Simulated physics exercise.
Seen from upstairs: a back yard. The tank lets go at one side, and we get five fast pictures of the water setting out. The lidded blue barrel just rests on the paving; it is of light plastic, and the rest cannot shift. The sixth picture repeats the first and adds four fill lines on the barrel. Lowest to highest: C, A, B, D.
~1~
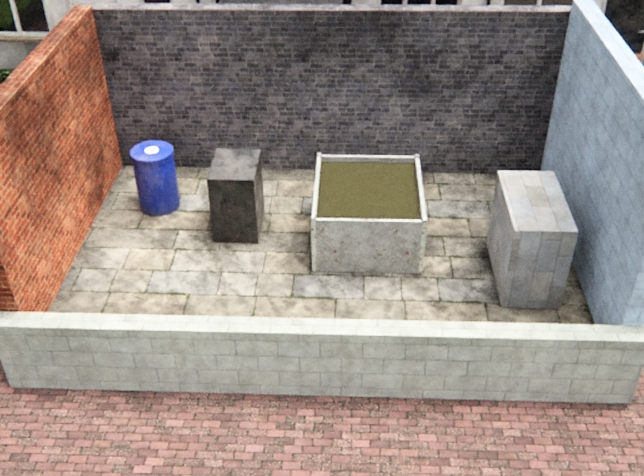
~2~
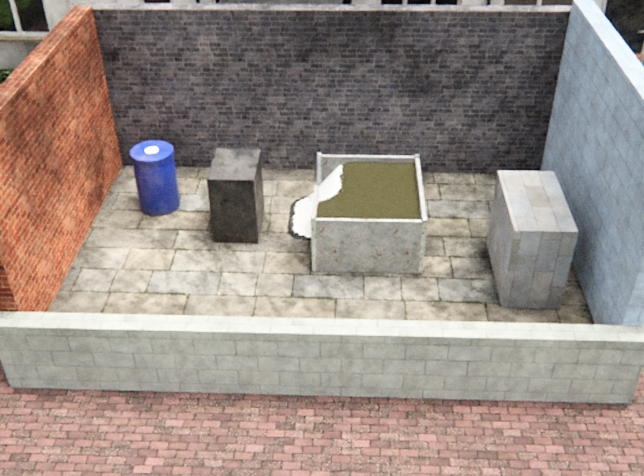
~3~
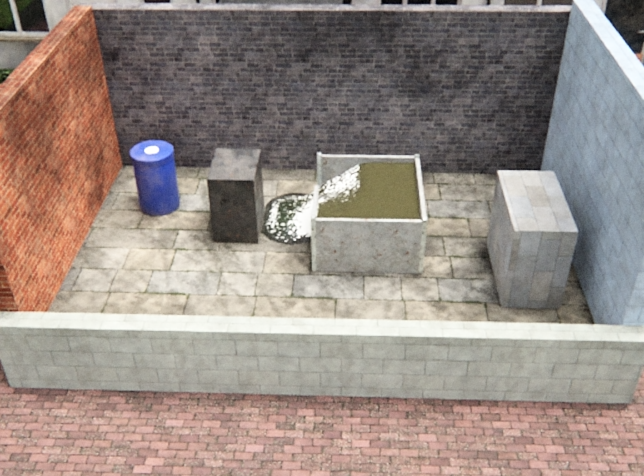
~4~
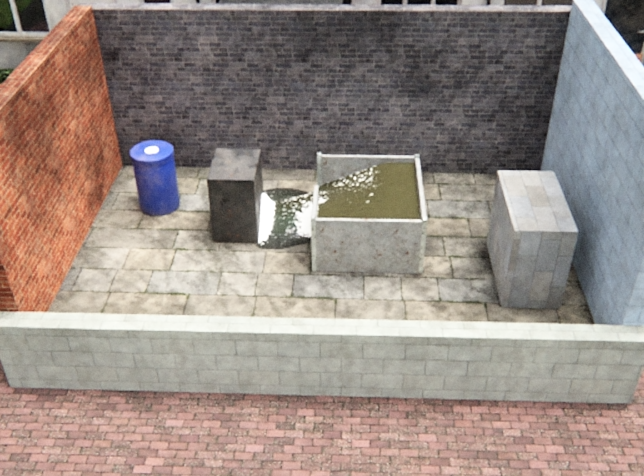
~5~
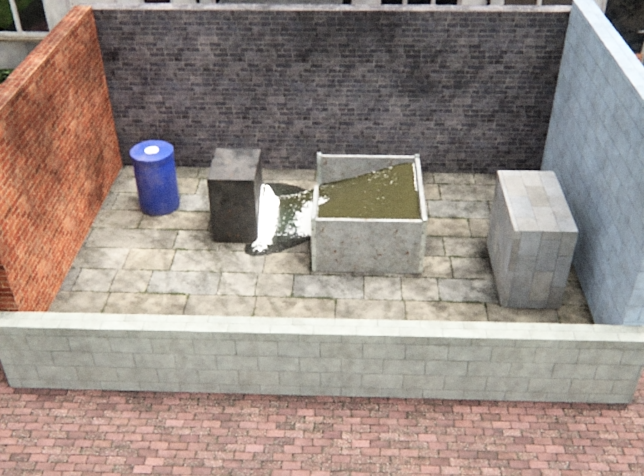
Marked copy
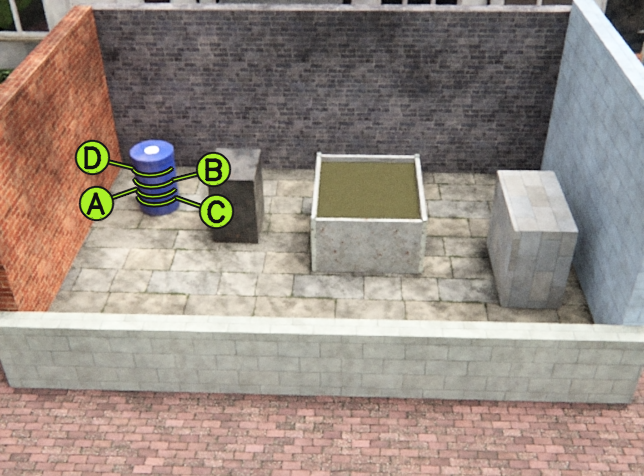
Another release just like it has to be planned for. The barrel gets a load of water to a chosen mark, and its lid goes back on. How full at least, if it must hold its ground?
Use mark C.
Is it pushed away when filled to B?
No, that is safe.
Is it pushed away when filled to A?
No, not at all.
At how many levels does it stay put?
All of the four.
On the marked copy, A at (152, 196); B at (150, 186); C at (154, 204); D at (148, 175); from the bottom up C, A, B, D.
With A, it does not move.
With B, it does not move.
With C, it does not move.
With D, it does not move.
